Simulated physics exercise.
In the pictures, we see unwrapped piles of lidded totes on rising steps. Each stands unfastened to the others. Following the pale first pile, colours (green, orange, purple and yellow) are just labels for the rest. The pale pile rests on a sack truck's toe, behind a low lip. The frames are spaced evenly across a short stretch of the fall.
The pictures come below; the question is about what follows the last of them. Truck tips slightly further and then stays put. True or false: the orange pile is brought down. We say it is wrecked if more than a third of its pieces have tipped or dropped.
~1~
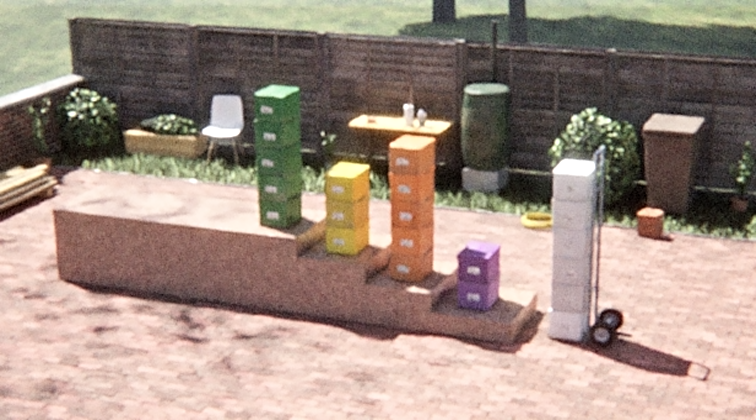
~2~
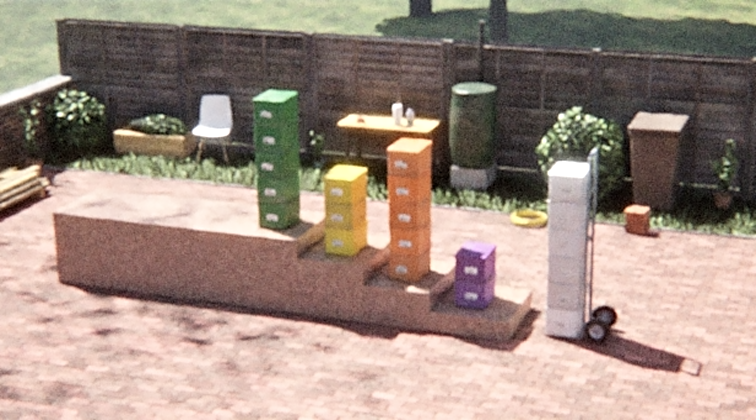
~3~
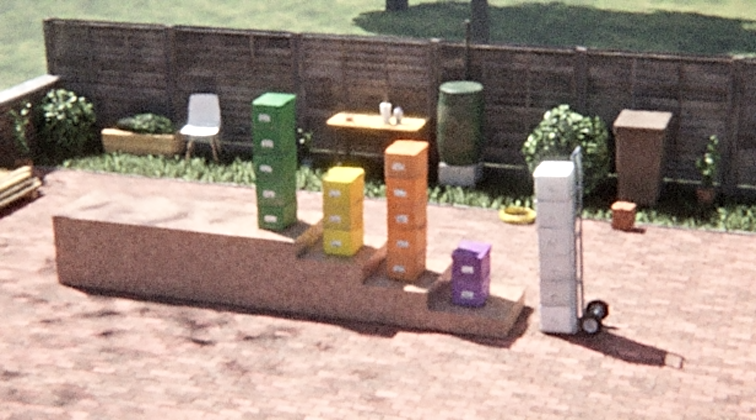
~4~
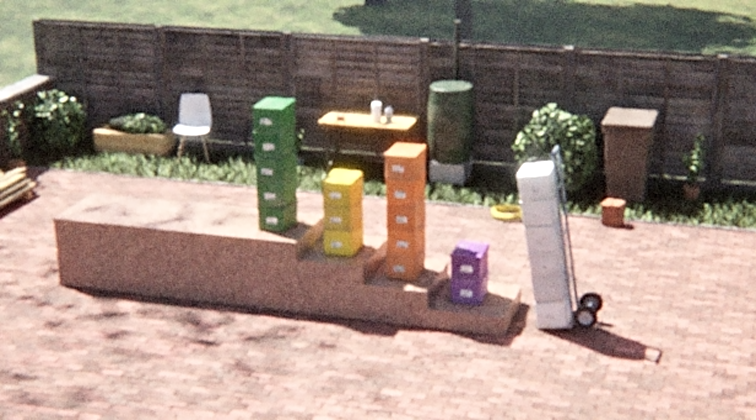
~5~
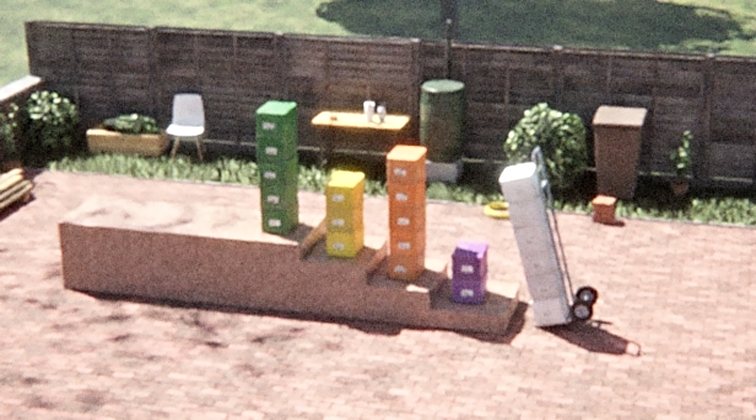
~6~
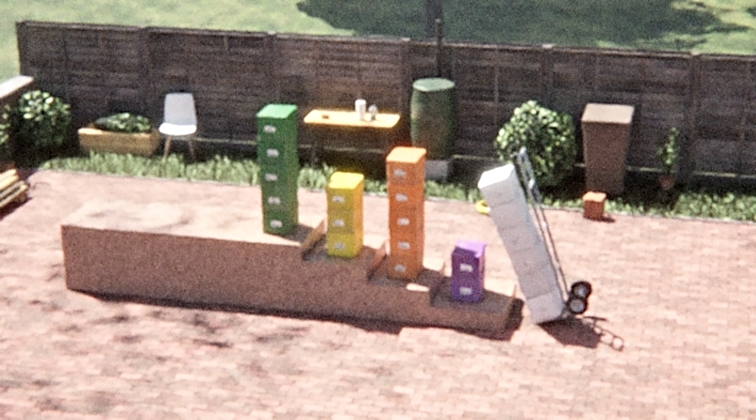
False, it stays standing.
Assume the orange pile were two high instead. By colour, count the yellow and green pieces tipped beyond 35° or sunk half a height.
Colour by colour, the down counts are yellow 0 and green 0.
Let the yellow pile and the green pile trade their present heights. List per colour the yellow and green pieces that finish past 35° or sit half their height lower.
Down at the end: Yellow 0, green 0.
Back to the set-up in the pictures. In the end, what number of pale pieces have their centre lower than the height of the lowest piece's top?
Count: 1.
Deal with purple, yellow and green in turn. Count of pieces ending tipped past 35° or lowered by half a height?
Final tally of down pieces: Purple = 0; yellow = 0; green = 0.
Soon after the last picture, 0 of the pale pile down; none of the 5 orange totes down (0 of 15 in all colours); top orange tote unmoved.
A little later, 6 of the pale pile down; none of the 5 orange totes down (0 of 15 in all colours); top orange tote unmoved; top purple tote shifted a little.
At rest, 6 of the pale pile down; none of the 5 orange totes down (0 of 15 in all colours); top orange tote shifted a little; top purple tote shifted a little. As the last picture would show them, middles, top orange tote near (404, 166), top purple tote near (460, 259).
